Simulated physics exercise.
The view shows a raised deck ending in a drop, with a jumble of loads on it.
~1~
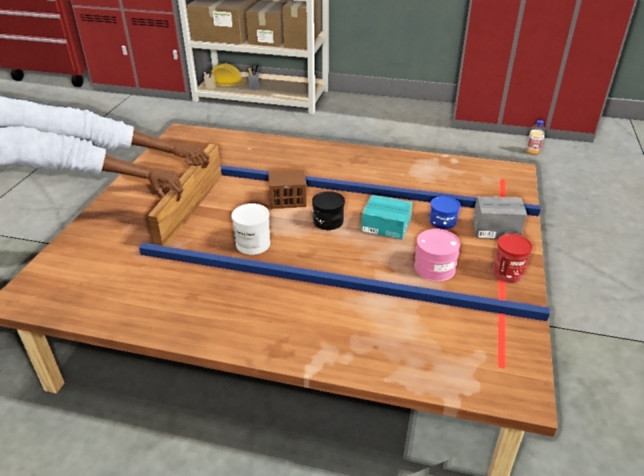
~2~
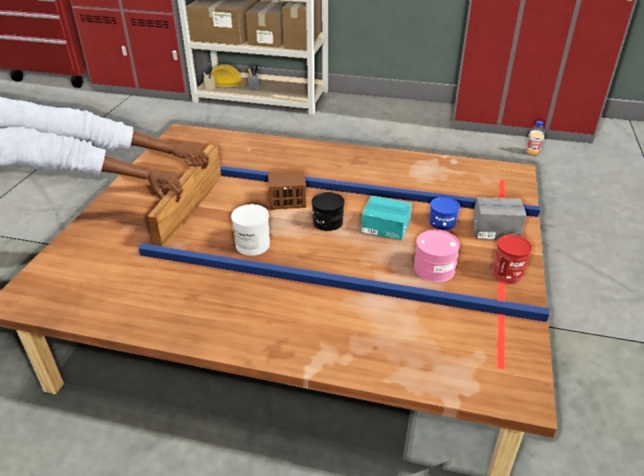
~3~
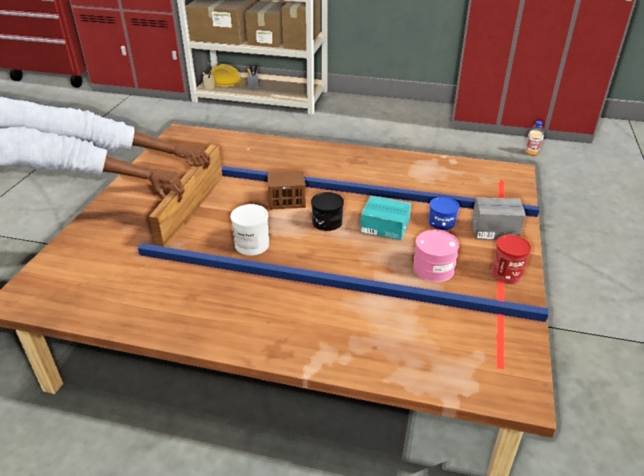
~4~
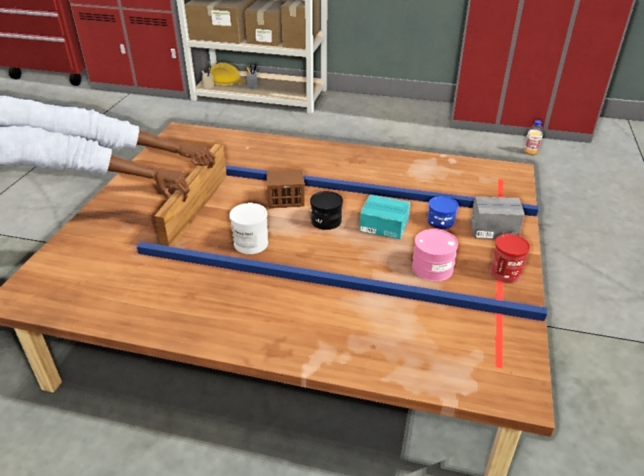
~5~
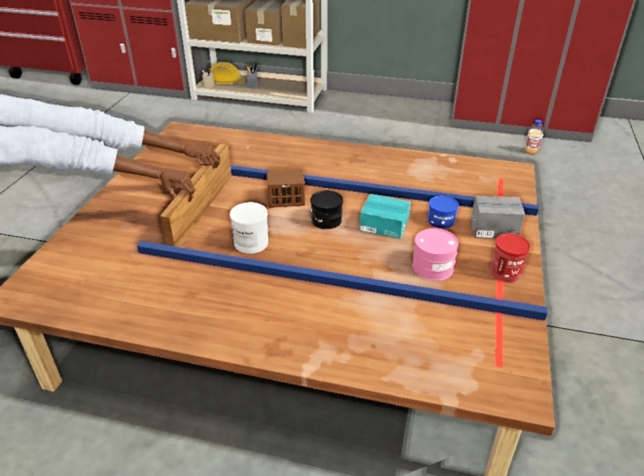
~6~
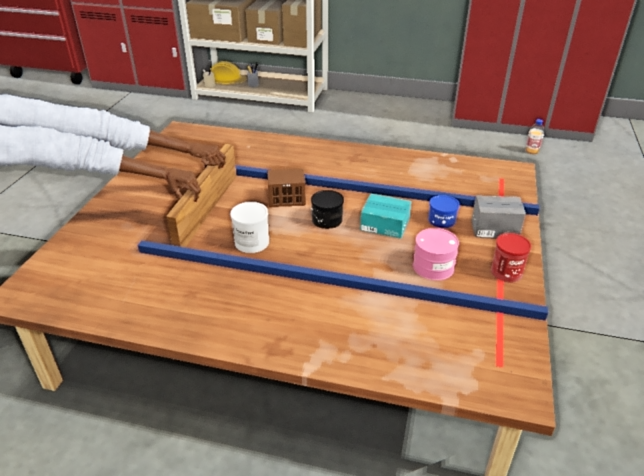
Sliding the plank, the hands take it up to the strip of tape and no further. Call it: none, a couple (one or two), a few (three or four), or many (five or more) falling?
Call: Many.
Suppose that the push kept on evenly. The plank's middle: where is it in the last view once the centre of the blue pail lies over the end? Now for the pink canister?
The blue pail gives roughly (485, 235), the pink canister roughly (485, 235).
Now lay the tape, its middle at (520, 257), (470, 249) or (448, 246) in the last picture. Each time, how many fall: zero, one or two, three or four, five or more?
Going through the places as listed, I'd say at least five, then one or two, then no fall at all.
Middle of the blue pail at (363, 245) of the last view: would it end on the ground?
Result: It stays aboard.
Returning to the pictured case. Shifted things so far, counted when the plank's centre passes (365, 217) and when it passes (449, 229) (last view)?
The counts are 4 and 8.
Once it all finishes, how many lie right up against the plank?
3 in contact.
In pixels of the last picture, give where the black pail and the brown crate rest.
For the black pail it's (521, 242), and for the brown crate it's (523, 221).
Early on, none off yet; red pail at rest near (510, 258); grey box at rest near (498, 217); blue pail at rest near (443, 212).
A while later, none off yet; red pail at rest near (510, 258); grey box at rest near (498, 217); blue pail travelled a little near (453, 213).
Finally, the number that fall off is five or more; lost, turquoise box, pink canister, blue pail, grey box and red pail.
